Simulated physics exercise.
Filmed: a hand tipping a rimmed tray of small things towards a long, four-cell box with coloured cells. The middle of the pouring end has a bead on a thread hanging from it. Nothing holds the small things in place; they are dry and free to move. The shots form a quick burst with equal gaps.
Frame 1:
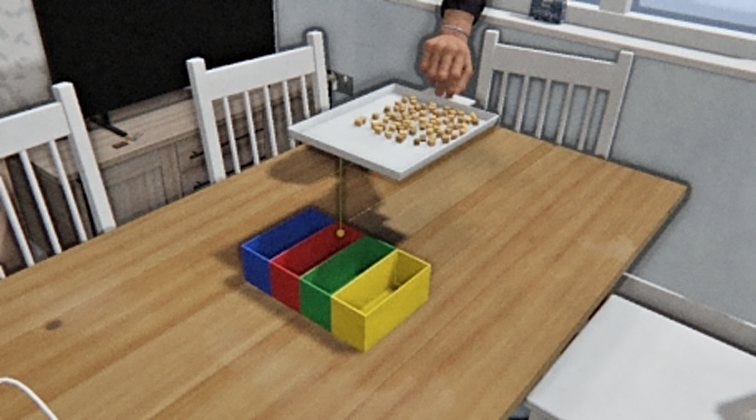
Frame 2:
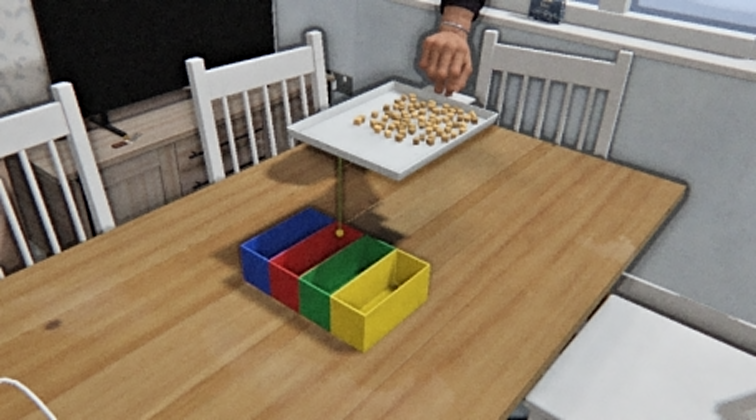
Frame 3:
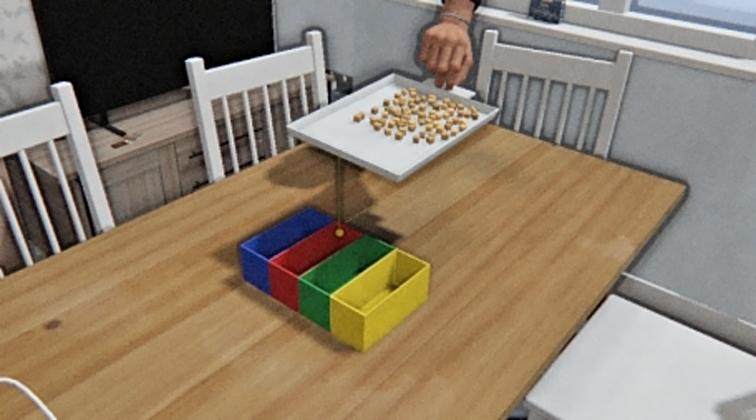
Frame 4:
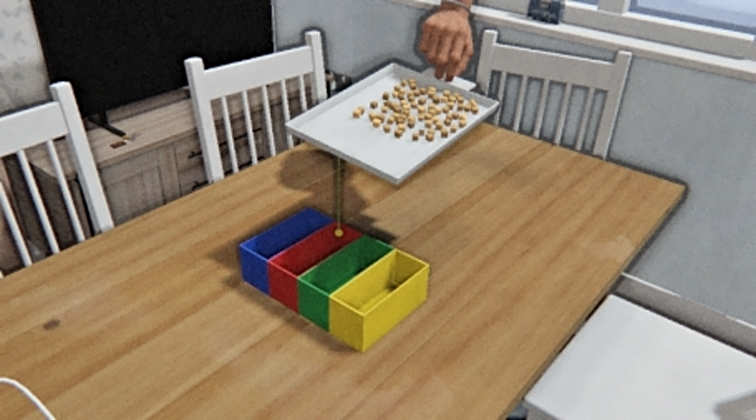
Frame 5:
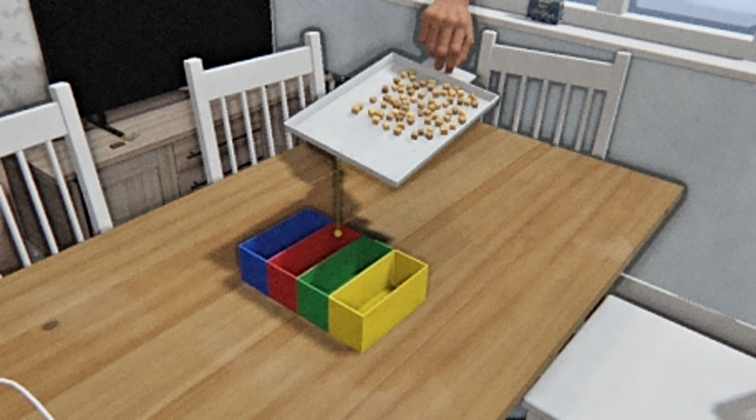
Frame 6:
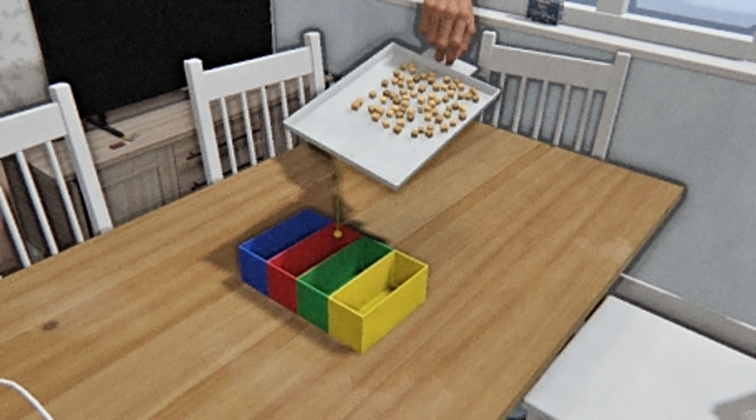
A hand held a white tray of small wooden cubes above a box with blue, red, green and yellow cells, then gradually tilted it, the far side rising while the cubes stayed bunched together.
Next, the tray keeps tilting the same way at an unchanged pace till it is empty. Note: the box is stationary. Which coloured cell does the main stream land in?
The main stream lands in the yellow cell.
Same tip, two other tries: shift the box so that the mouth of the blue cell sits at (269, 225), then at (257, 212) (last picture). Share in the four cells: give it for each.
You'd get 40 per cent first and 10 per cent second.
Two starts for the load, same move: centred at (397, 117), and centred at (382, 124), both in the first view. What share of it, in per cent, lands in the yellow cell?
Estimate: 60 % first, 50 % second.
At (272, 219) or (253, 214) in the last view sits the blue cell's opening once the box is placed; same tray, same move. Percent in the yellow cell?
It comes to roughly 40 per cent in one try and roughly 10 per cent in the next.
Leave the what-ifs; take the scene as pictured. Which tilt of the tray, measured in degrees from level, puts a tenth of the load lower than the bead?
Around 70 degrees of turn.
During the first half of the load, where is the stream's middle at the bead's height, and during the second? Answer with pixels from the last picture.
I'd place the first part at (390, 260) and the rest at (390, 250).
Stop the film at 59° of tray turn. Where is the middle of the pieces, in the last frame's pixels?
Look close to (394, 165) in the last picture.
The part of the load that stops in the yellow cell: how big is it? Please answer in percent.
I'd estimate near 60 per cent.
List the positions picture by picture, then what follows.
In the first picture, corners of the pouring end at (292, 128) and (400, 170), level; middle of the load at (423, 121), small wooden cubes; bead on its thread at (341, 233); blue cell at (257, 267); red cell at (285, 284); green cell at (316, 302); yellow cell at (348, 321).
In the second picture, corners of the pouring end at (291, 127) and (399, 171), level; middle of the load at (422, 120).
In the third picture, corners of the pouring end at (290, 126) and (398, 173), tipped barely, lowest at the right corner; middle of the load at (422, 116).
In the fourth picture, corners of the pouring end at (289, 124) and (397, 176), tipped a little, lowest at the right corner; middle of the load at (422, 110).
In the fifth picture, corners of the pouring end at (288, 123) and (396, 179), tipped a little, lowest at the right corner; middle of the load at (421, 105).
In the sixth picture, corners of the pouring end at (287, 121) and (396, 182), tipped clearly, lowest at the right corner; middle of the load at (421, 100); blue cell at (254, 268); red cell at (282, 285); green cell at (313, 303); yellow cell at (346, 322).
Soon after the last picture, tray tipped steeply; nearly all on the tray; a small part falling or outside the box.
A little later, tray tipped right over; about half on the tray; about a quarter in the yellow cell; a small part in the green cell; a small part falling or outside the box.
Later still, tray tipped past a quarter turn; about two thirds in the yellow cell; about a quarter in the green cell; a small part falling or outside the box.
At rest, tray tipped past a quarter turn; about two thirds in the yellow cell; about a quarter in the green cell; none in the red cell; none in the blue cell; a small part outside the box.
